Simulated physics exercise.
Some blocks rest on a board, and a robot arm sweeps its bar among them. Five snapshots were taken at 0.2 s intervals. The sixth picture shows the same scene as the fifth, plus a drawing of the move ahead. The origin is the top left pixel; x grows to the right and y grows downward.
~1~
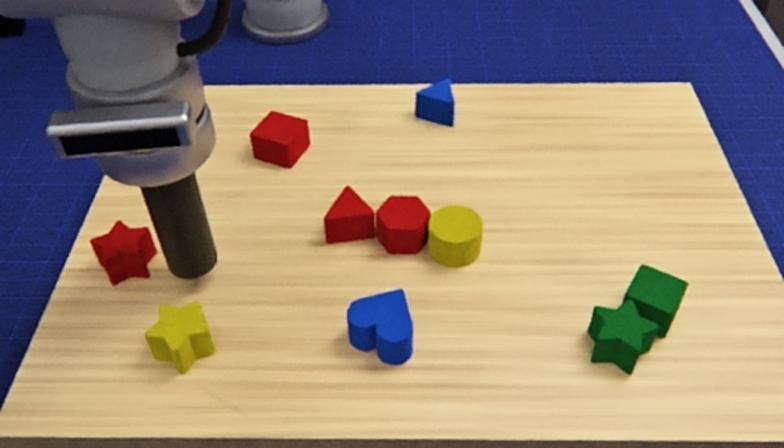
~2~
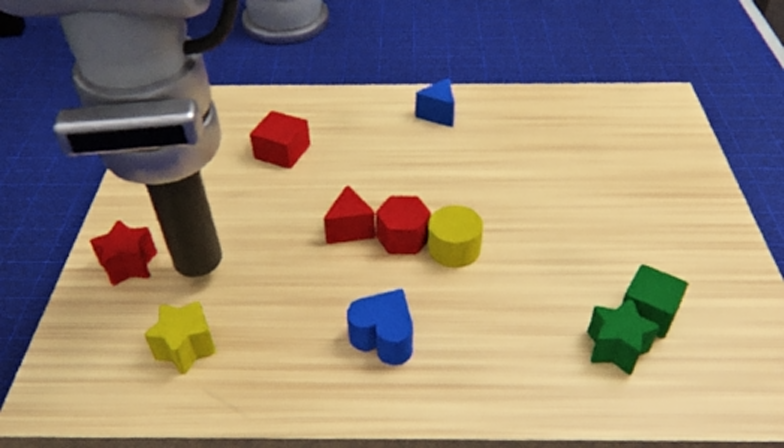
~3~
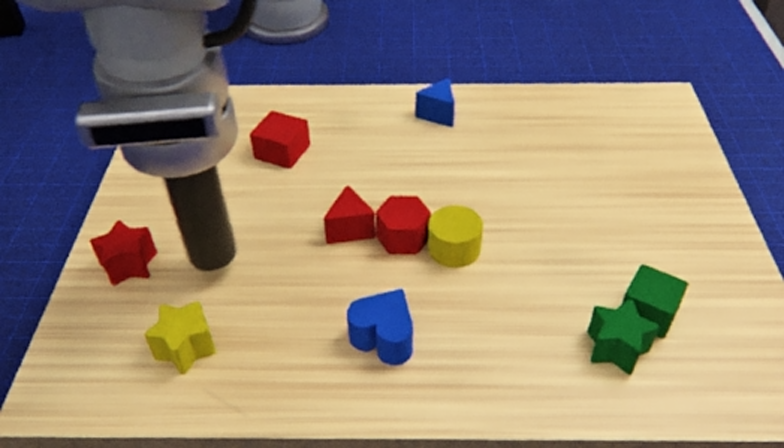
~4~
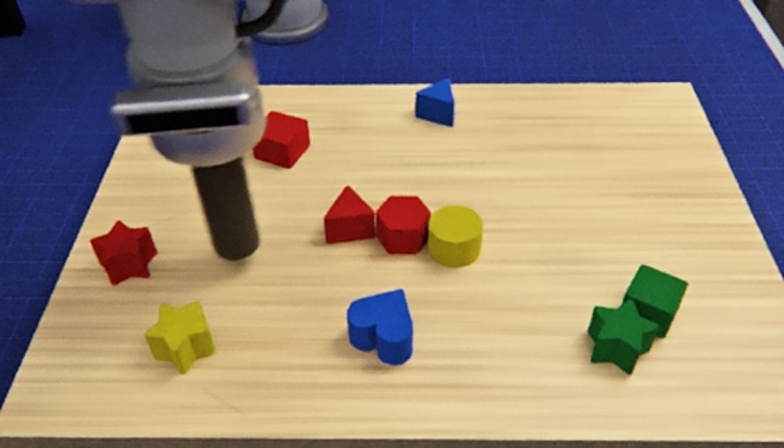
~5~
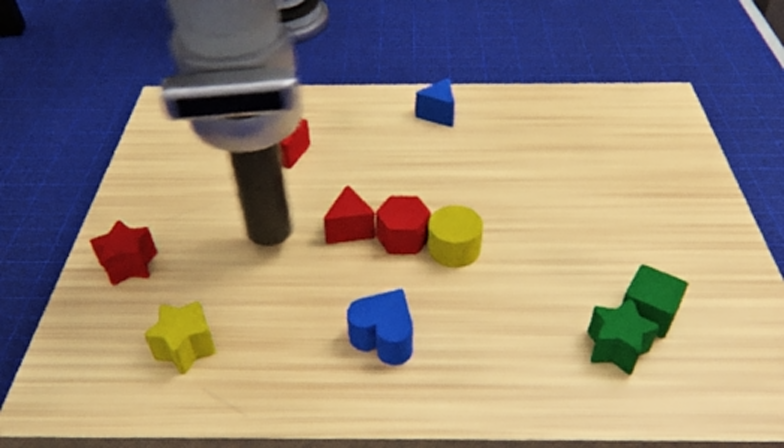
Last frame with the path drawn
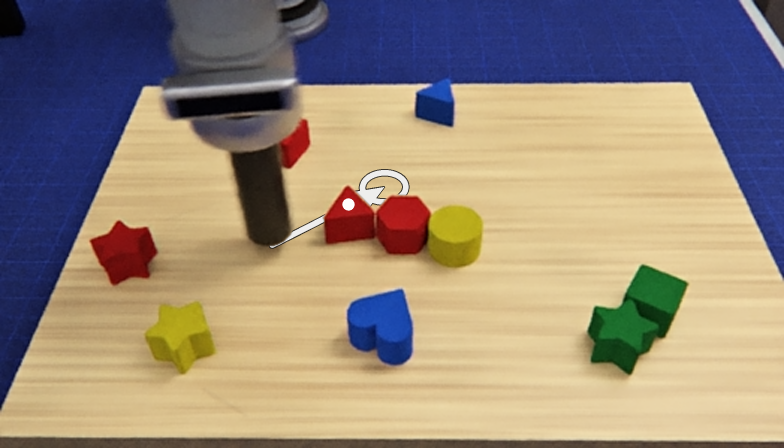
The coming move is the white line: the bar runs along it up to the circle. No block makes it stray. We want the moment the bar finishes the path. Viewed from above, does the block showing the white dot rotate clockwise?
I believe so.
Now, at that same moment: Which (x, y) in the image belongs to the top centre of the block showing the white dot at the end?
Its top centre is at about (372, 204).
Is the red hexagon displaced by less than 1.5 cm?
My answer is yes.
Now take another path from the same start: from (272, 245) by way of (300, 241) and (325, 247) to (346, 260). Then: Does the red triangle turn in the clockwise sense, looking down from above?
I expect not.
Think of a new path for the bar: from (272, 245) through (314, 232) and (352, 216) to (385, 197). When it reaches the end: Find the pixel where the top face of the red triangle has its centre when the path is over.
The middle of its upper face should be somewhere near (422, 167).
Drawn move, from (272, 245) directly to (384, 187); the dot is on the red triangle.
The first path, step by step. One third of the way, bar at (310, 211); nothing pushed yet.
Two thirds of the way, bar at (350, 191); red triangle at (372, 204), turned 45° clockwise; red hexagon at (411, 214), turned 25° anticlockwise; yellow round block at (463, 223).
At the end, bar at (384, 173); red square piece still; red triangle at (372, 204), turned 45° clockwise; red hexagon at (411, 214), turned 25° anticlockwise; yellow round block at (463, 223).
